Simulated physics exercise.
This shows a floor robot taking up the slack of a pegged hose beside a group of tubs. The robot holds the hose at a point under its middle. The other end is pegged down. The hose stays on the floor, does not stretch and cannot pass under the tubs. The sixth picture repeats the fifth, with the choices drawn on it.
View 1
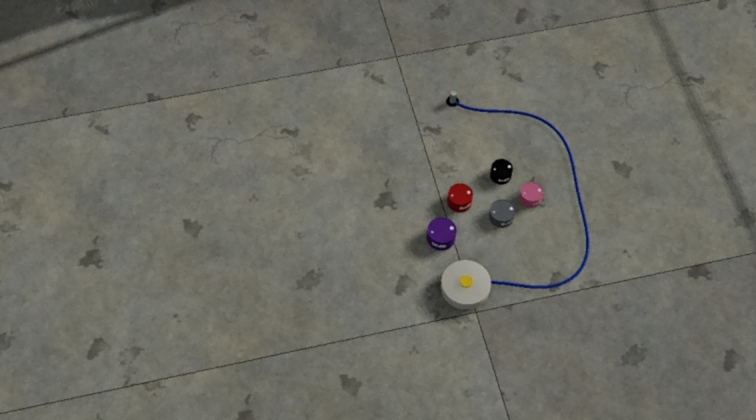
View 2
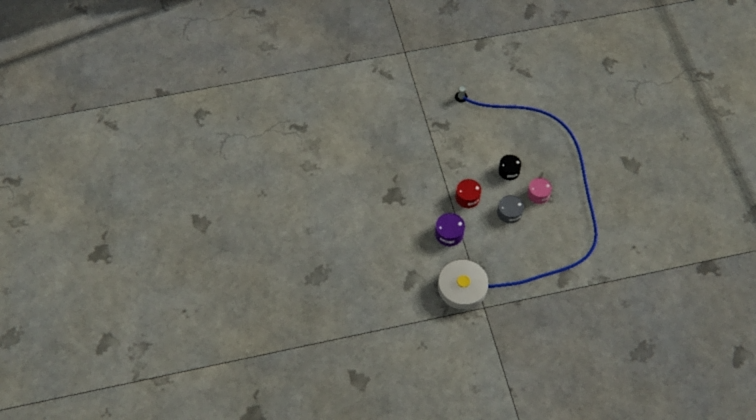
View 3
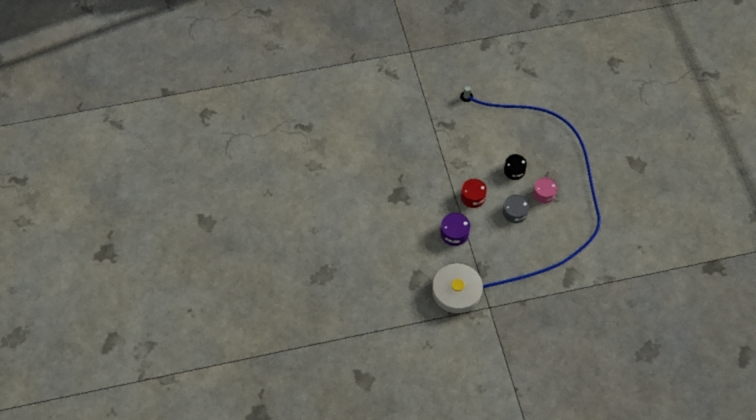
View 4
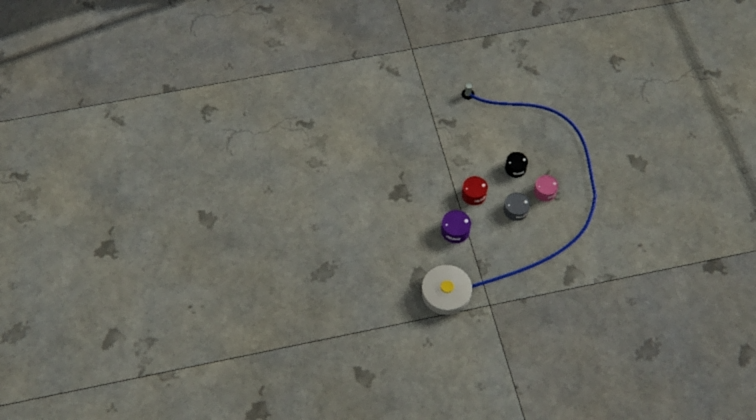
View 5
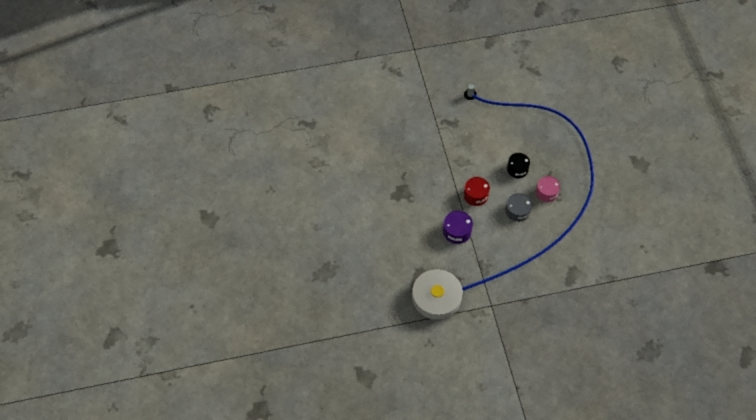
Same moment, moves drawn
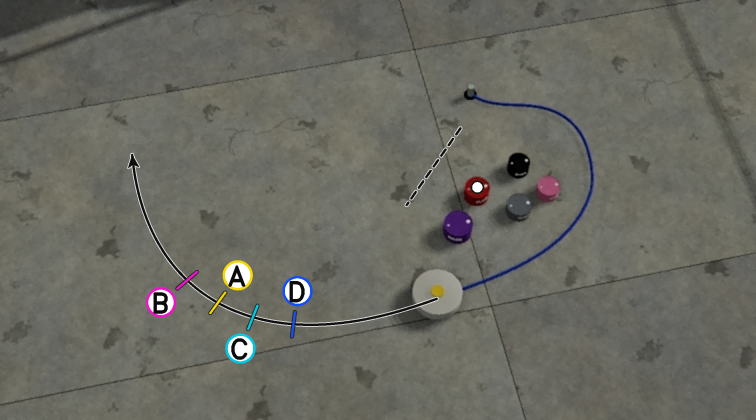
A grey, stained concrete floor crossed by thin seams is seen from high above at a slight tilt, the view shifting slightly early on. A round white robot with a yellow centre sits below five small tubs, purple, red, black, grey and pink, while a blue hose curves around their right side to a small dark peg above. The robot slides slowly left and slightly down, drawing the hose's lower bend into a smoother, slanting curve as the tubs stay put.
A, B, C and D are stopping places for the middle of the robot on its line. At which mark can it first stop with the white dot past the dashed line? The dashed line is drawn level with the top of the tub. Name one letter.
The dot is across by B.
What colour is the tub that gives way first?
The pink one.
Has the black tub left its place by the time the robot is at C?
Yes.
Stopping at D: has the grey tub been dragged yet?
Yes.
On the marked copy, A at (218, 303); B at (187, 280); C at (253, 317); D at (293, 324); the dashed line at (434, 166); the route from (437, 299) via (221, 305) to (132, 155); the white dot at (477, 187).
Following B. Soon after the start, robot (345, 319); red tub (477, 191).
Later, robot (252, 313); grey tub (477, 200); pink tub (484, 180); red tub (458, 184); black tub (485, 162); purple tub (453, 223).
In the end, robot (186, 276); grey tub (439, 188); pink tub (452, 172); red tub (429, 168); black tub (457, 154); purple tub (416, 200); the dot on the red tub is over the dashed line.
As for the rest, A leaves the dotted tub short, at (445, 176); C leaves the dotted tub short, at (458, 184); D leaves the dotted tub short, at (476, 191).
